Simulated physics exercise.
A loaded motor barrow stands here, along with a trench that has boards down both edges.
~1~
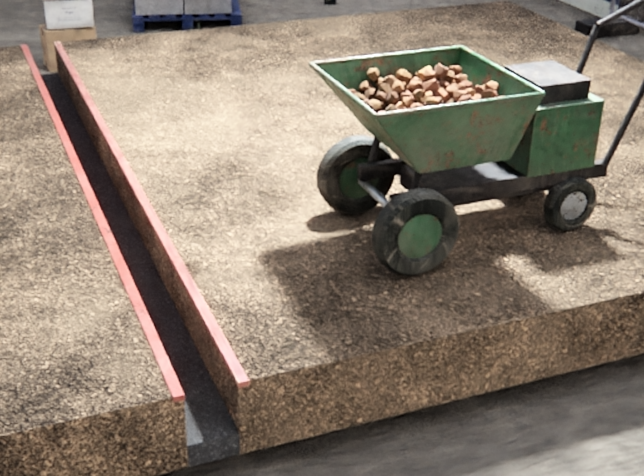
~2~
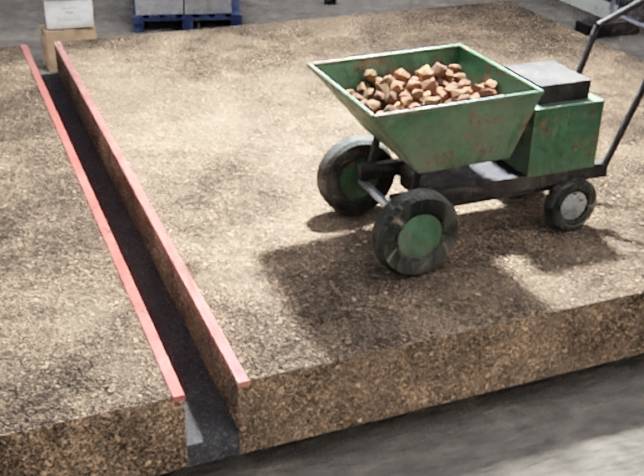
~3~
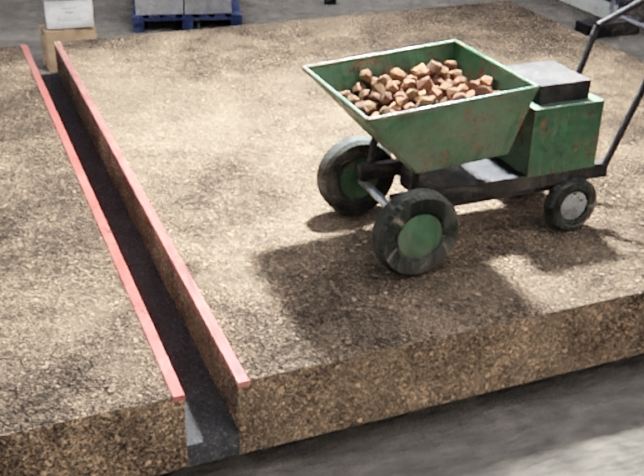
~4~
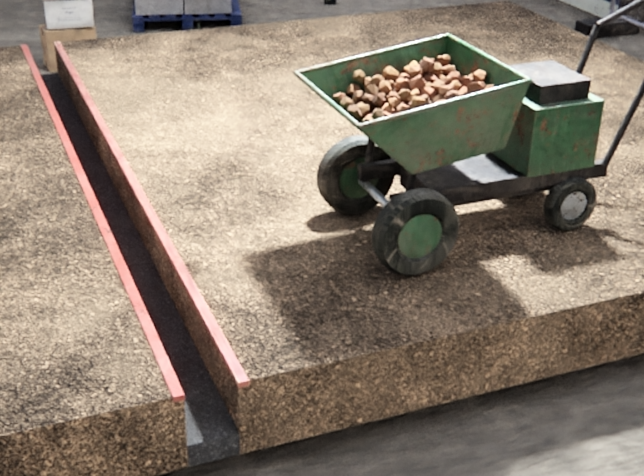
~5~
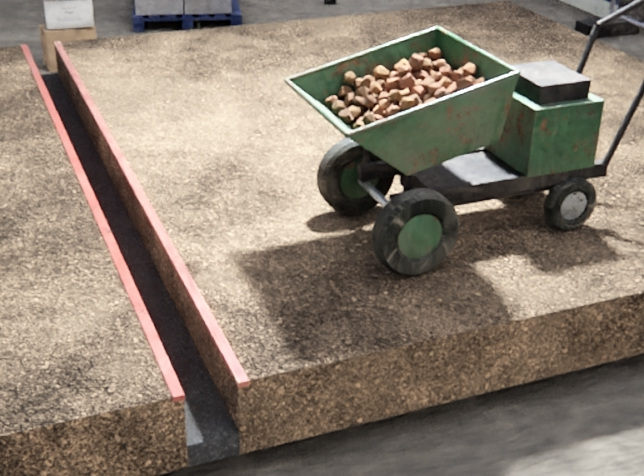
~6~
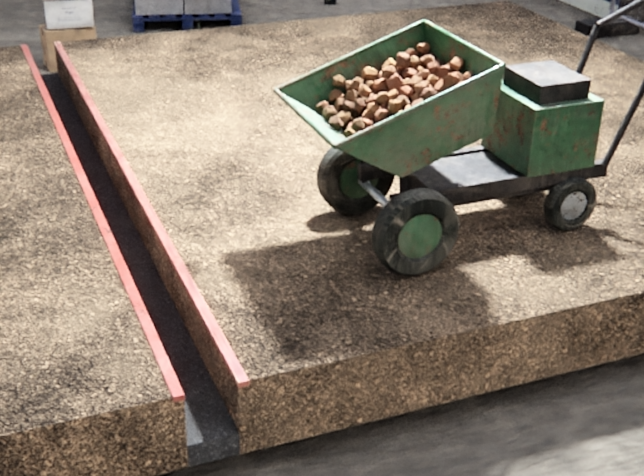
The green skip on a motor barrow, loaded with brown clods, started out level and tilted steadily forward to the left, while the wheels stayed still beside a narrow trench edged with red-topped boards.
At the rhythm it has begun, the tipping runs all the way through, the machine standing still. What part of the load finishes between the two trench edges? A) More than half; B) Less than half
B.
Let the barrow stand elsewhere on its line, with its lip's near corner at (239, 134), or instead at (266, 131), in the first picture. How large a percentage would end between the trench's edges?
Roughly 0 per cent at the first spot and 30 per cent at the second.
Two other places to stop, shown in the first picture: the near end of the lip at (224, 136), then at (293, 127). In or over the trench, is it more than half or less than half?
A minority; the bulk.
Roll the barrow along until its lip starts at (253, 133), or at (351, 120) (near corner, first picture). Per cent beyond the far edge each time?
It comes out near 60 in a hundred for the first and near 0 in a hundred for the second.
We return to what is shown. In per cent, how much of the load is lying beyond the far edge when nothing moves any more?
My estimate is close to 0 in a hundred.
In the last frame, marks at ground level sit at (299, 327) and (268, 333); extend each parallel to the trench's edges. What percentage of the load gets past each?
70 % and 50 %.
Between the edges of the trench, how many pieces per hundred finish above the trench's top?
0 in a hundred.
Shortly afterwards, skip tipped steeply; the whole lot in the skip.
Next, skip tipped right over; the bulk in the skip; near a quarter short of the trench; only a few in or heaped over the trench; only a few falling.
Some moments later, skip tipped right over; near a quarter in the skip; near half short of the trench; near a quarter in or heaped over the trench.
In the end, skip tipped right over; near a quarter in the skip; near half short of the trench; near a quarter in or heaped over the trench; none at all beyond it.
